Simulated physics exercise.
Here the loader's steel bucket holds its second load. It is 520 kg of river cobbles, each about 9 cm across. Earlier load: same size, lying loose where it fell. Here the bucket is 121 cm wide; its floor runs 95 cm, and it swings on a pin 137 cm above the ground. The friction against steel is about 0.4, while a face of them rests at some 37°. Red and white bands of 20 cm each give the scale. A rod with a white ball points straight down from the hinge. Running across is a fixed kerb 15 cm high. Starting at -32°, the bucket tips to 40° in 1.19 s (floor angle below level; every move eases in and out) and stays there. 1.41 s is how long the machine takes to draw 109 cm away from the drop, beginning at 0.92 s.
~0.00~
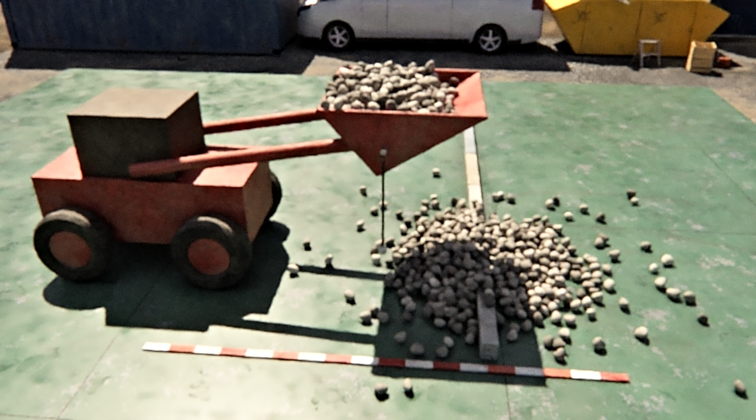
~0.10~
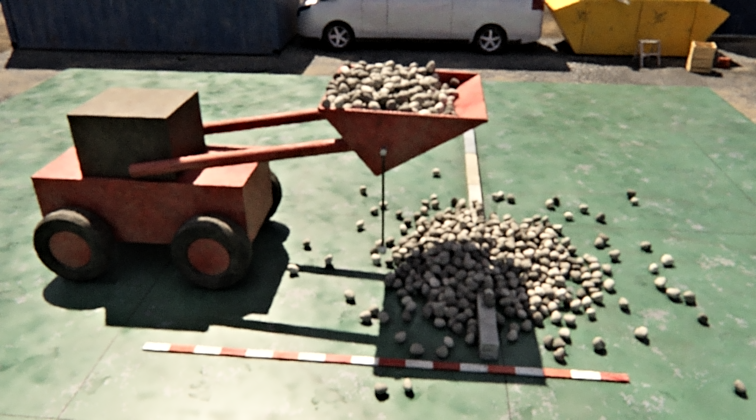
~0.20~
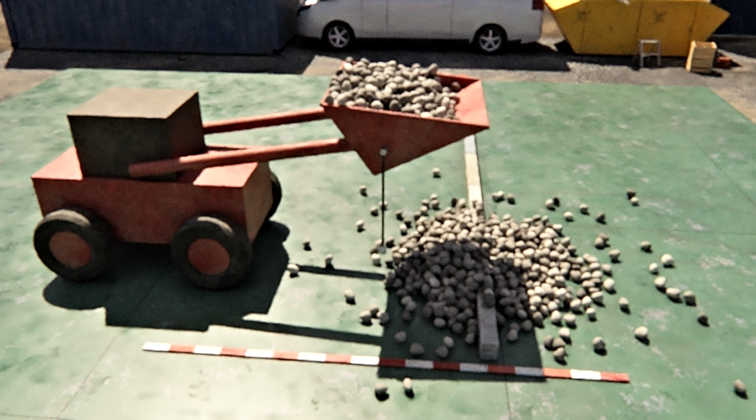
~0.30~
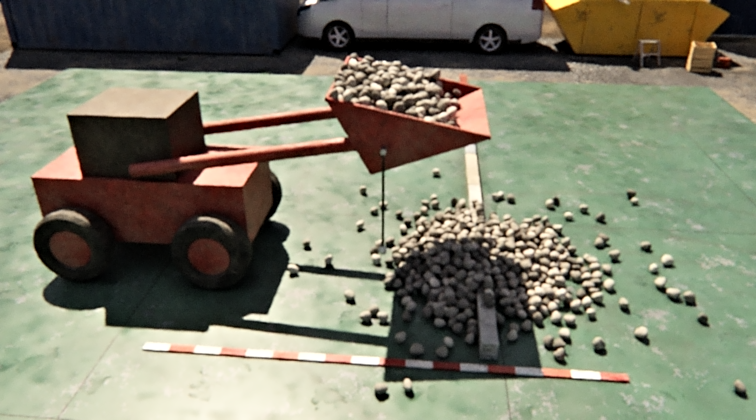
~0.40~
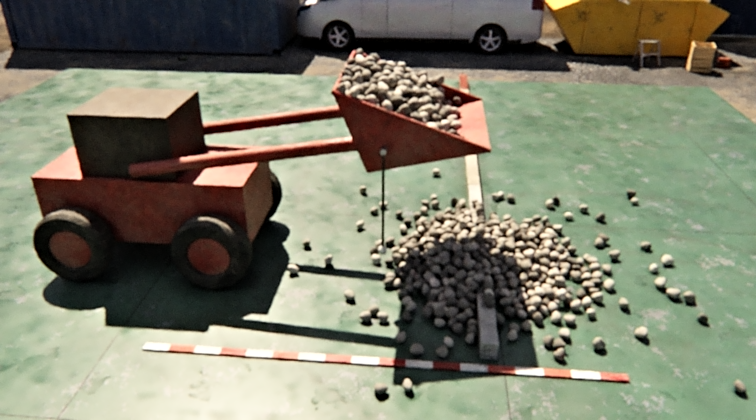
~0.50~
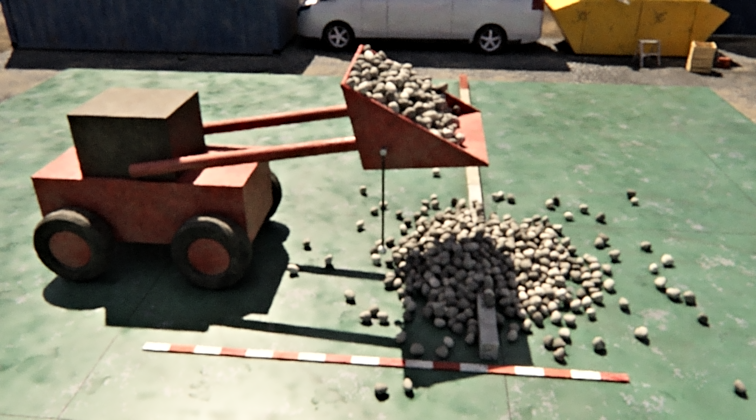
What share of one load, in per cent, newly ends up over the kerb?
32 %.
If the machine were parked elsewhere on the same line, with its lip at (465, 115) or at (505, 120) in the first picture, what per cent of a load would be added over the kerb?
First place about 20 %, second about 50 %.
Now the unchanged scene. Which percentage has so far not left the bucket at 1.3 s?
It still holds about 40 per cent.
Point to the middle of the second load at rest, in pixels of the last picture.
I'd point to about (456, 248).
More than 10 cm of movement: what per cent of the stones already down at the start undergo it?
Close to 15 per cent.
After 0.9 s the floor is at 29°; in per cent of one load, 99 in the bucket, 58 on this side of the kerb, 44 over the kerb; the foremost stones are at (686, 267).
After 1.3 s the floor is at 40°; in per cent of one load, 38 in the bucket, 111 on this side of the kerb, 51 over the kerb; the foremost stones are at (686, 267).
After 2.8 s the floor is at 40°; in per cent of one load, 0 in the bucket, 124 on this side of the kerb, 76 over the kerb; the foremost stones are at (686, 267).
After 5.4 s the floor is at 40°; in per cent of one load, 0 in the bucket, 124 on this side of the kerb, 76 over the kerb; the foremost stones are at (686, 267). Net gain over the kerb, 32.
